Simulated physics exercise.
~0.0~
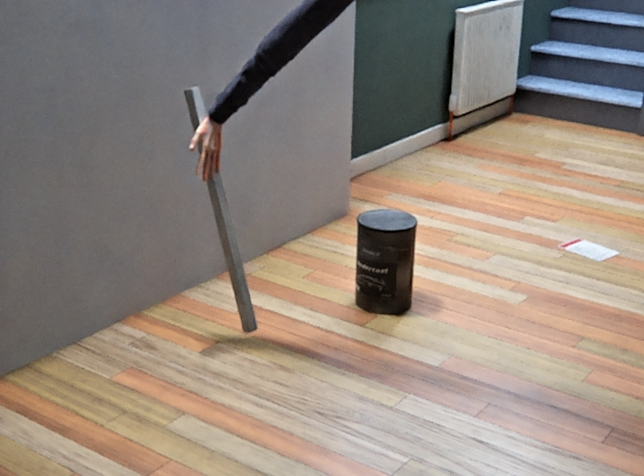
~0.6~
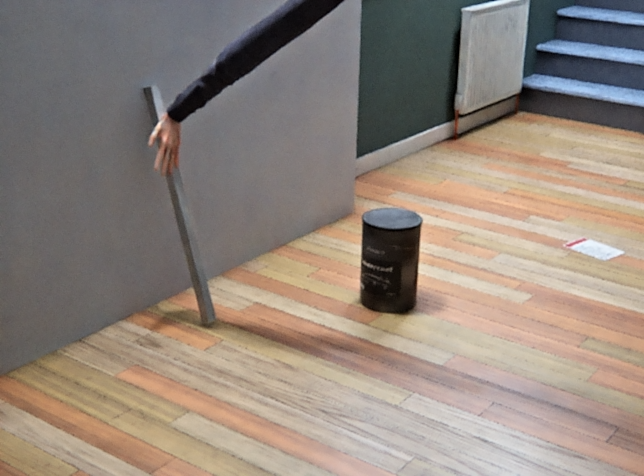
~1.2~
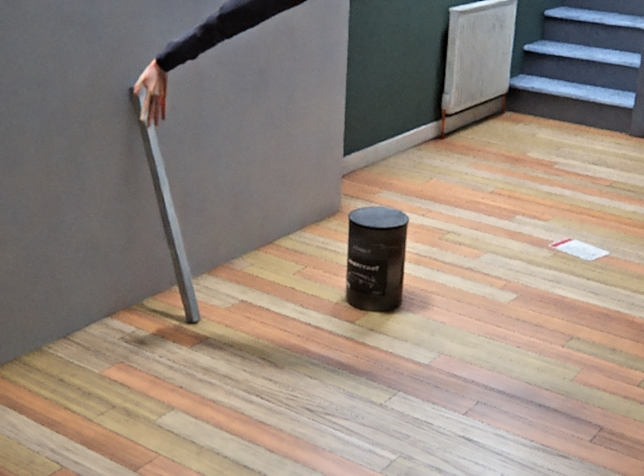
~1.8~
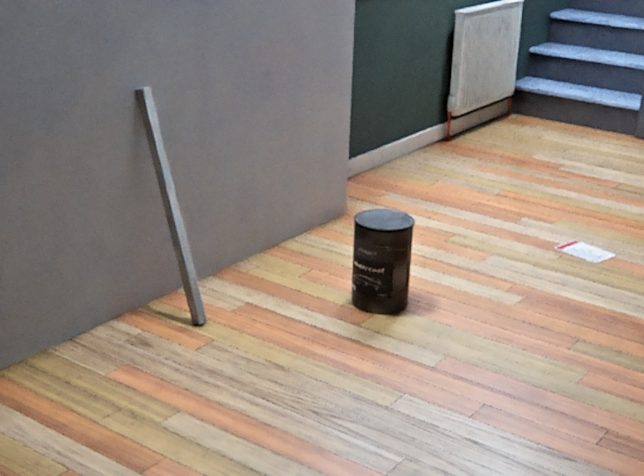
On a striped wooden floor, a hand props a long pole against a grey wall and withdraws, leaving it leaning still.
